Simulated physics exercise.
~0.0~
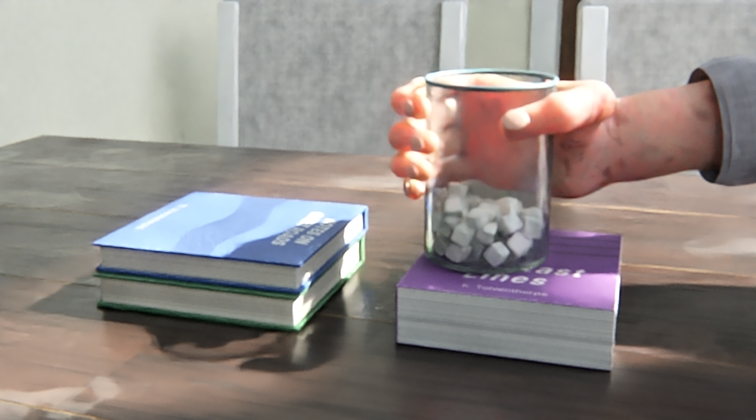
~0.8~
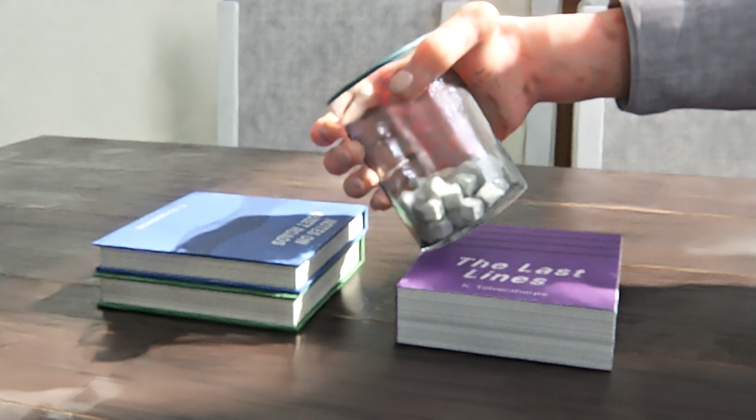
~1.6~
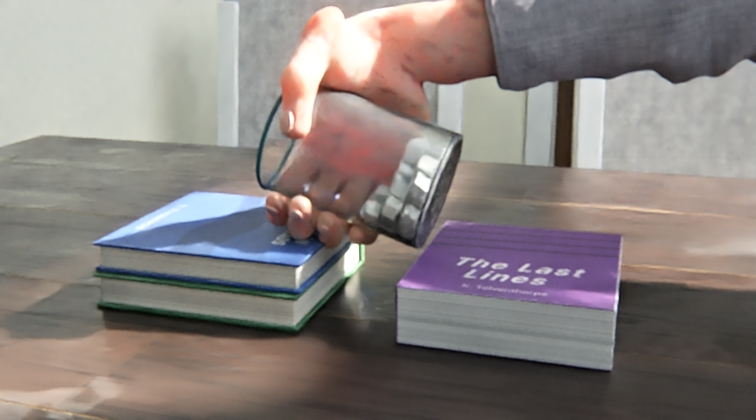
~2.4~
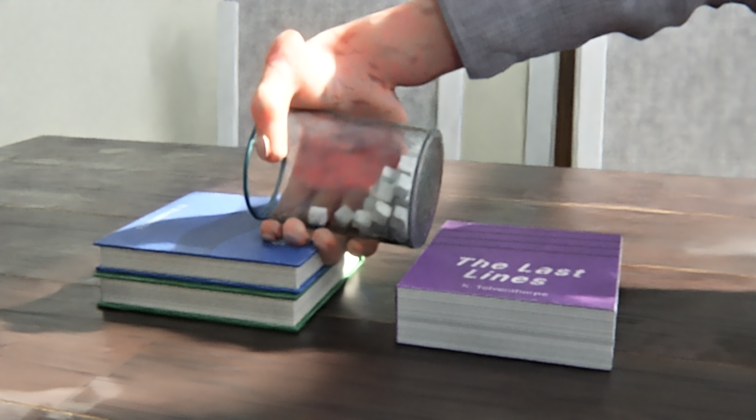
On a wooden table, a hand lifting a glass of small pale cubes from a purple book, tipping it sideways against blue-topped books, cubes staying inside.
